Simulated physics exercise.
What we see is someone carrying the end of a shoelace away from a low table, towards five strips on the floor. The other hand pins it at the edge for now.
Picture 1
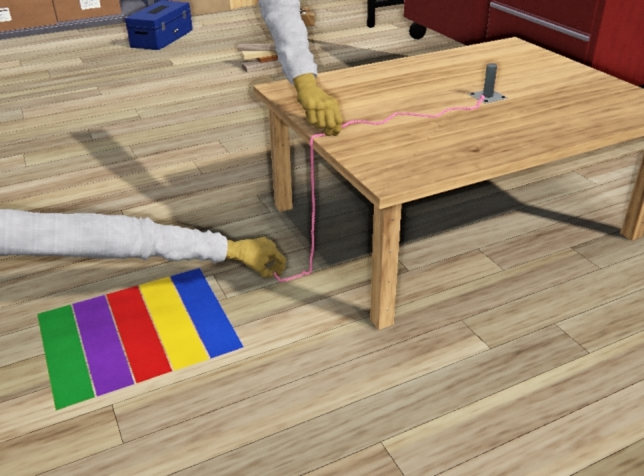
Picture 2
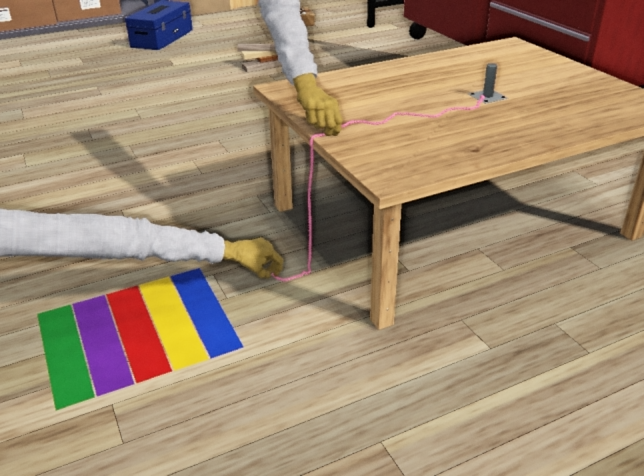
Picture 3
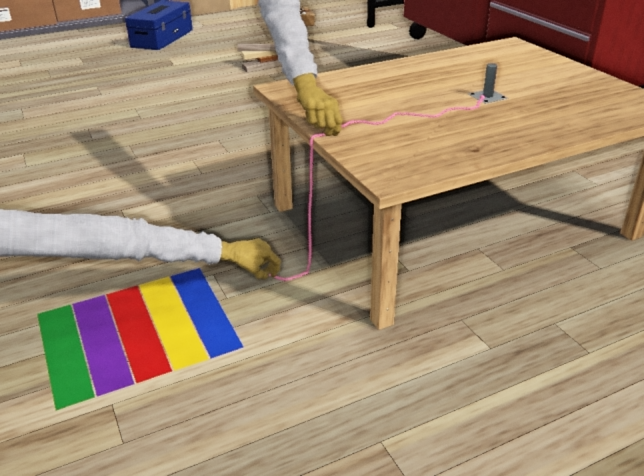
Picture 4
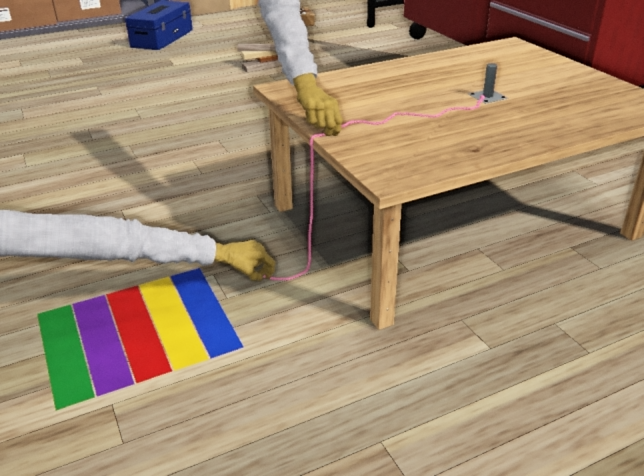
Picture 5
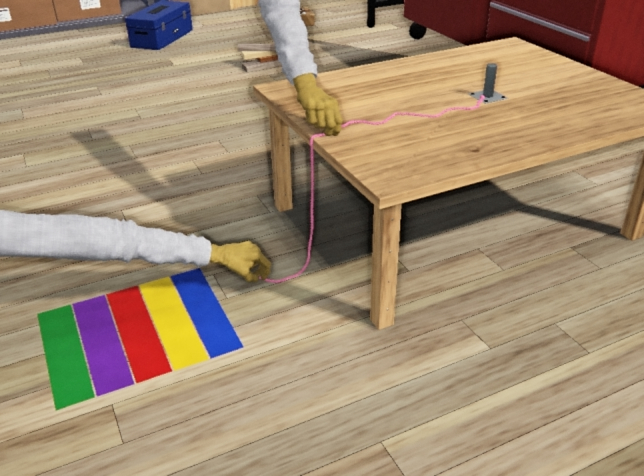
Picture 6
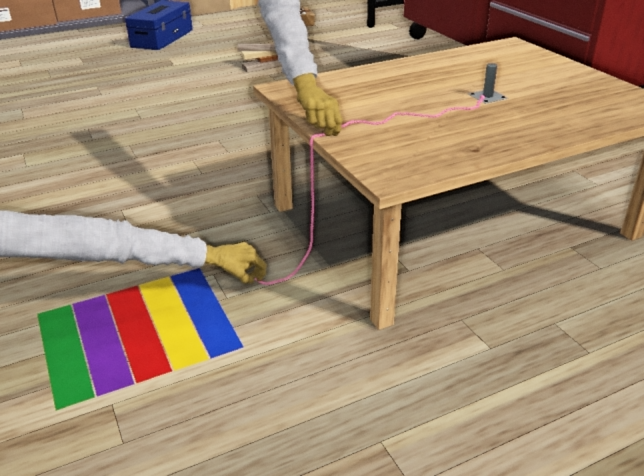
Gloved hand slowly drawing the end of a pink shoelace left near coloured floor strips, another pinning it at the table edge.
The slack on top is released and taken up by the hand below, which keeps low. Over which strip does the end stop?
The end stops over the red strip.
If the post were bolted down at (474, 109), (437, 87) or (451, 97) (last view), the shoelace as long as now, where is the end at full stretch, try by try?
The places are (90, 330), (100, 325) and (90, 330).
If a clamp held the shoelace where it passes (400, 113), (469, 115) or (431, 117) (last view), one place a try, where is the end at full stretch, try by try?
About (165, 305), (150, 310) and (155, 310).
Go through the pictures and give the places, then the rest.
In the first picture, end (275, 273); blue (219, 336); yellow (184, 348); red (148, 359); purple (110, 372); green (71, 384).
In the second picture, end (272, 274); shoelace through (475, 107) (419, 115) (365, 122) (312, 143) (309, 206) (309, 261).
In the third picture, end (270, 275).
In the fourth picture, end (264, 276); shoelace through (475, 107) (419, 115) (365, 122) (312, 143) (312, 205) (309, 261).
In the fifth picture, end (260, 278).
In the sixth picture, end (255, 279); shoelace through (475, 107) (419, 115) (365, 122) (312, 143) (313, 205) (303, 262).
Soon after, end near (201, 295); over blue.
After that, end near (158, 308); over yellow.
At the stop, end near (131, 316); over red. It gets as far as the red strip.
